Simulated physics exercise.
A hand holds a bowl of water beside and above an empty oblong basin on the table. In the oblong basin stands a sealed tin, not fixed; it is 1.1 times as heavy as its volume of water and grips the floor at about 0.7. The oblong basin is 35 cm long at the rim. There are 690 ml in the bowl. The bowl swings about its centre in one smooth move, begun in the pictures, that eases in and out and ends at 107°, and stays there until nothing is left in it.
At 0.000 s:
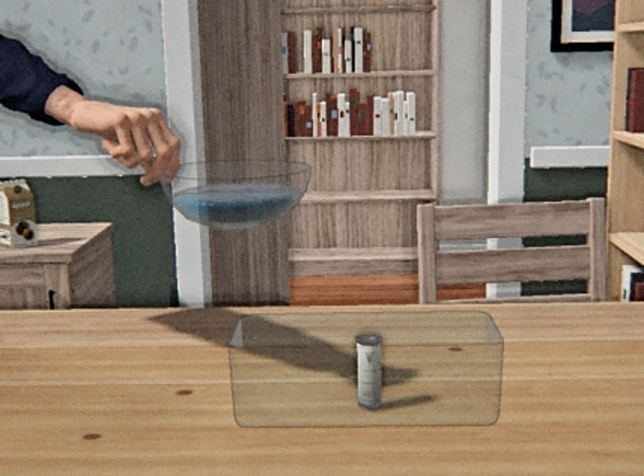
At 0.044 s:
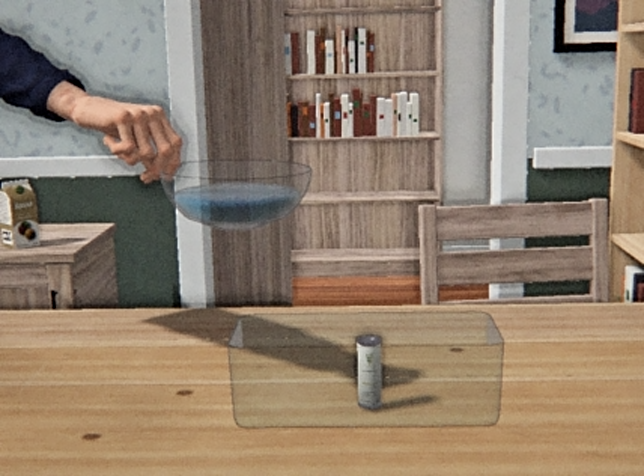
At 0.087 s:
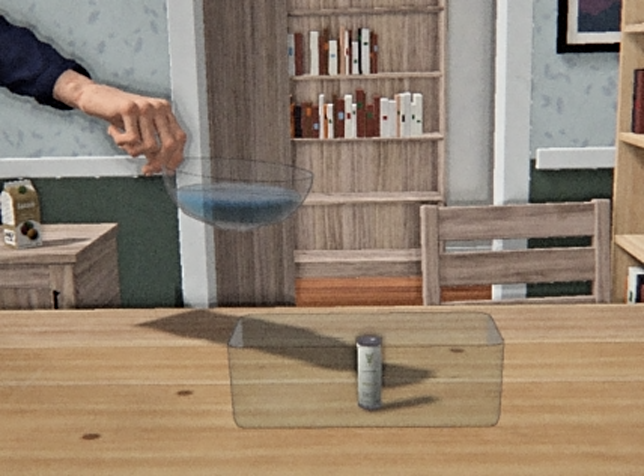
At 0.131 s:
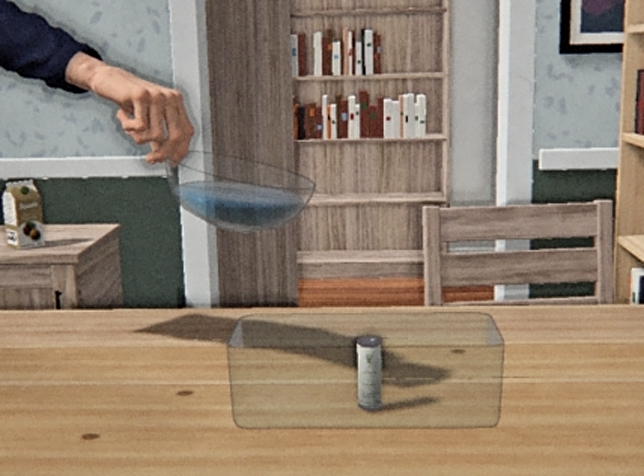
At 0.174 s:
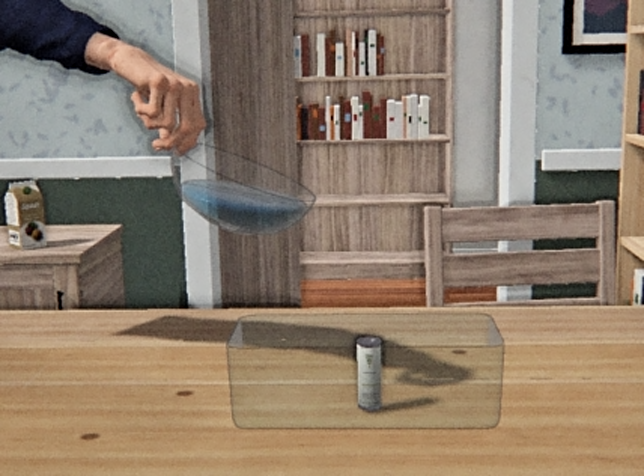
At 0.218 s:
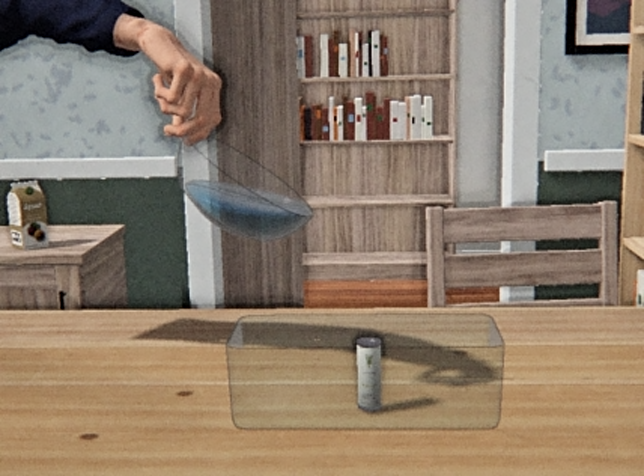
A hand tilting a clear bowl of blue water steadily down to the right, above a table with a tin inside a clear basin.
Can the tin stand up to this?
The tin falls.
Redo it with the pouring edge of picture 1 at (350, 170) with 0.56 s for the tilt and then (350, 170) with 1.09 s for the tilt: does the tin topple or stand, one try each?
First it remains upright; then it remains upright.
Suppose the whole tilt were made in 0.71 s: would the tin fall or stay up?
Then it topples.
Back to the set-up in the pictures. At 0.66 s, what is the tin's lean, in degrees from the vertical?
About 10°.
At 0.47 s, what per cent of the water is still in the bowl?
Some 3 per cent.
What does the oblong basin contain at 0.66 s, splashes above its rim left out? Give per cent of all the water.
Near 96 in a hundred.
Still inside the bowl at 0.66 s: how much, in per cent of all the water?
Some 0 per cent.
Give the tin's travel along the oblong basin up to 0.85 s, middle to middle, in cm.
Some 7 cm.
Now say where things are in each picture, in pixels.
In the first picture, it leans 0°; its right rim is at (310, 169); the water meets the walls at (173, 194) and (303, 191); the oblong basin's rim runs from (234, 332) to (496, 328); the tin's top is at (369, 342).
In the second picture, it leans 2°; its right rim is at (311, 171); the water meets the walls at (173, 192) and (303, 192).
In the third picture, it leans 6°; its right rim is at (313, 177); the water meets the walls at (174, 189) and (303, 195).
In the fourth picture, it leans 14°; its right rim is at (315, 187); the water meets the walls at (176, 186) and (305, 200).
In the fifth picture, it leans 24°; its right rim is at (315, 201); the water meets the walls at (181, 183) and (304, 204).
In the sixth picture, it leans 35°; its right rim is at (312, 216); the water meets the walls at (187, 183) and (309, 208).
After 0.47 s the tilt is 100° and 3 per cent is still to pour; the tin stands where it began.
After 0.66 s the tilt is 107° and 0 per cent is still to pour; the tin leans 12°.
After 0.85 s the tilt is 107° and 0 per cent is still to pour; the tin leans 41°.
After 1.06 s the tilt is 107° and 0 per cent is still to pour; the tin lies on its side.
In the end the tin lies on its side.
